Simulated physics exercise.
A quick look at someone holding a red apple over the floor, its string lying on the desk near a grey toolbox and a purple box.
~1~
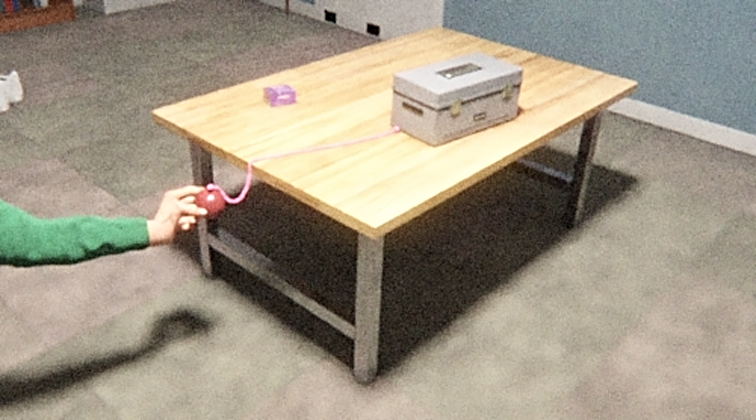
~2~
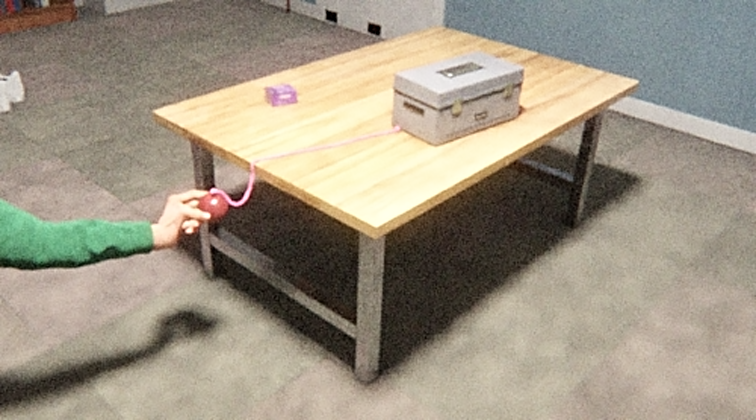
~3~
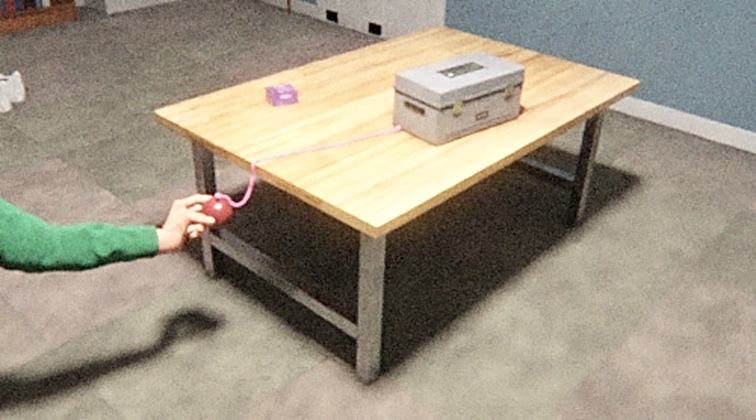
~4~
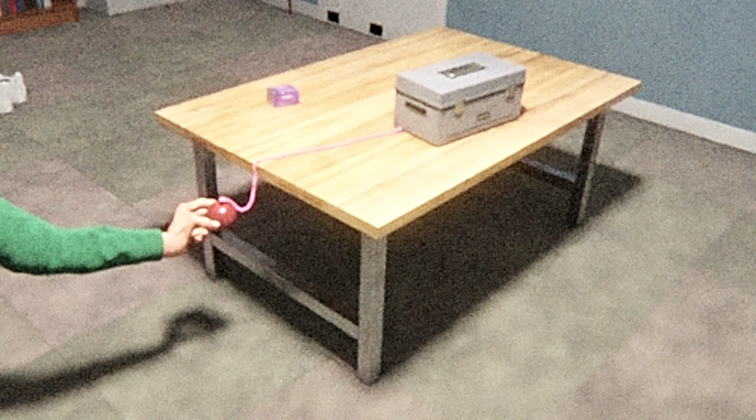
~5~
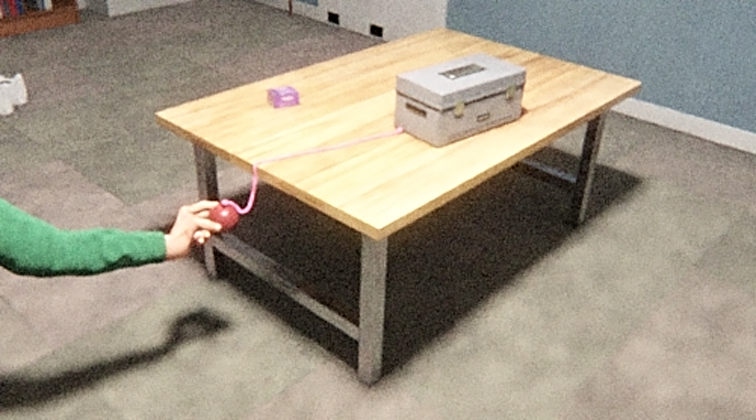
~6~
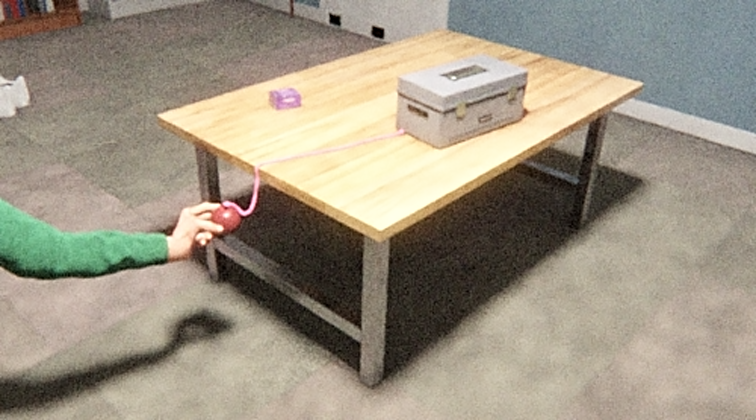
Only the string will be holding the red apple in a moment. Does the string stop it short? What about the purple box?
By the end the red apple has stayed suspended, and the purple box has held its position.
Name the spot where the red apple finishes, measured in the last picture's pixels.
It ends up at (289, 286).
Then, 0.46 s past the final frame, apple in the air near (307, 239); toolbox still; box still.
Then, 1.02 s past the final frame, apple in the air near (265, 288); toolbox still; box still.
When it is over, apple in the air near (289, 286); toolbox still; box still. The red apple hangs in the air and the purple box remains where it stands.
